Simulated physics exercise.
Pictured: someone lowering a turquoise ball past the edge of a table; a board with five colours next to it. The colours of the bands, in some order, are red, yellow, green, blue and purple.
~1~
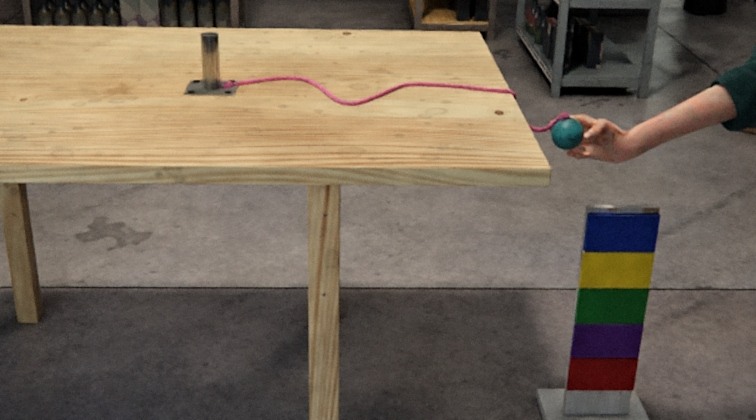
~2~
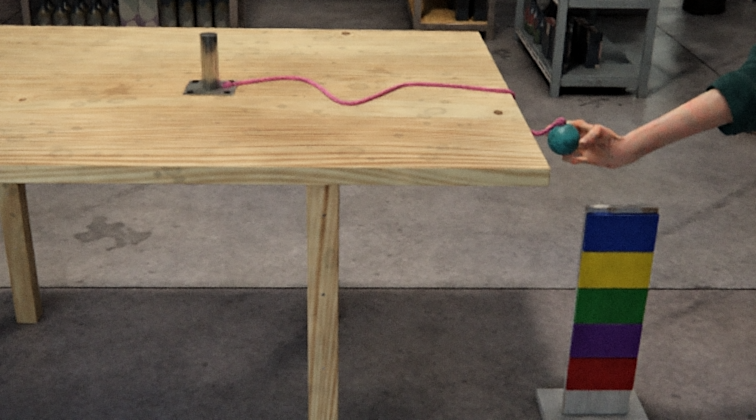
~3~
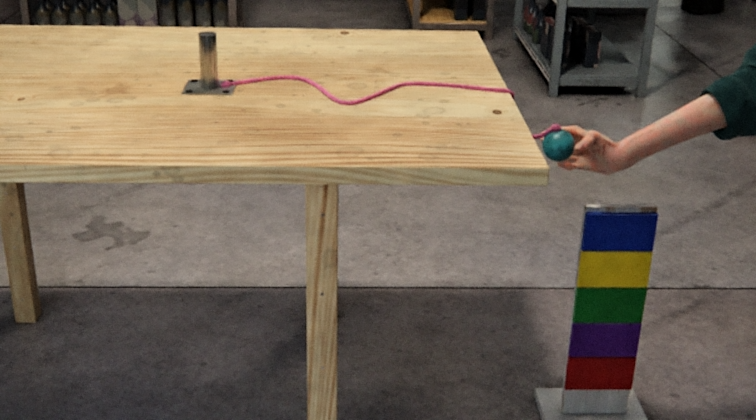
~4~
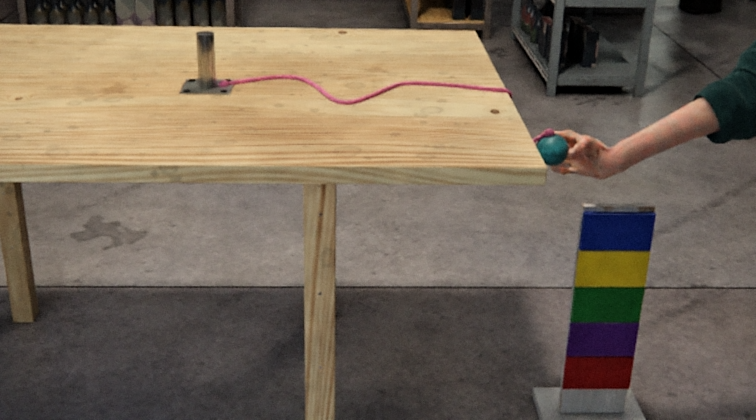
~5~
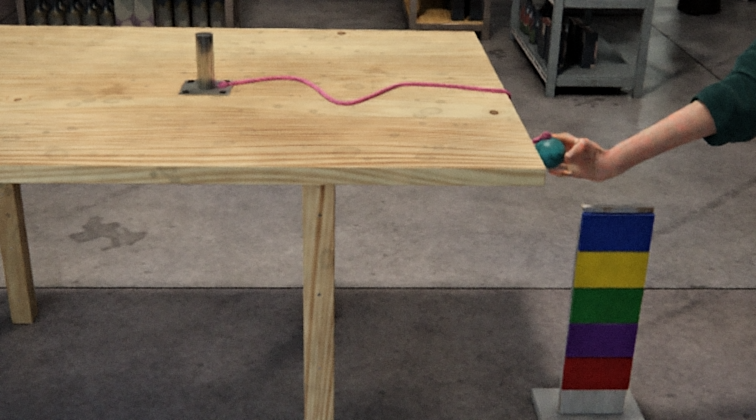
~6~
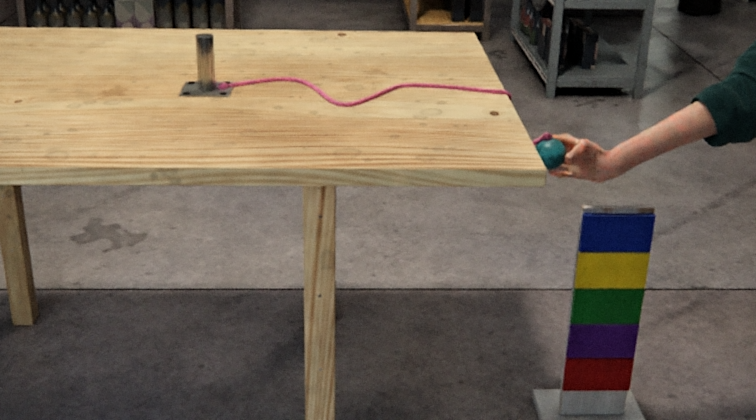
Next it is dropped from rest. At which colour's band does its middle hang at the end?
The yellow band.
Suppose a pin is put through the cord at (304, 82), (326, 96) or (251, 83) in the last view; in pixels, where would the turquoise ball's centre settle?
Try 1: (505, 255); try 2: (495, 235); try 3: (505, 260).
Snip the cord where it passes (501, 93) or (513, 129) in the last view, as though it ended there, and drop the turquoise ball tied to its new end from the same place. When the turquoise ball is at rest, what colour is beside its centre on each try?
Per try - 1: No band; 2: Blue.
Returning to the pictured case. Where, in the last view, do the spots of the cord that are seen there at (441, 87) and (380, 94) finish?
First one close to (509, 119), second close to (453, 95).
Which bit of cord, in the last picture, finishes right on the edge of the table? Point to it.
It's the point at about (420, 86).
Soon after, ball near (471, 264); level with yellow.
Then, ball near (513, 267); level with yellow.
At rest, ball near (504, 269); level with yellow. The cord holds its middle at yellow.
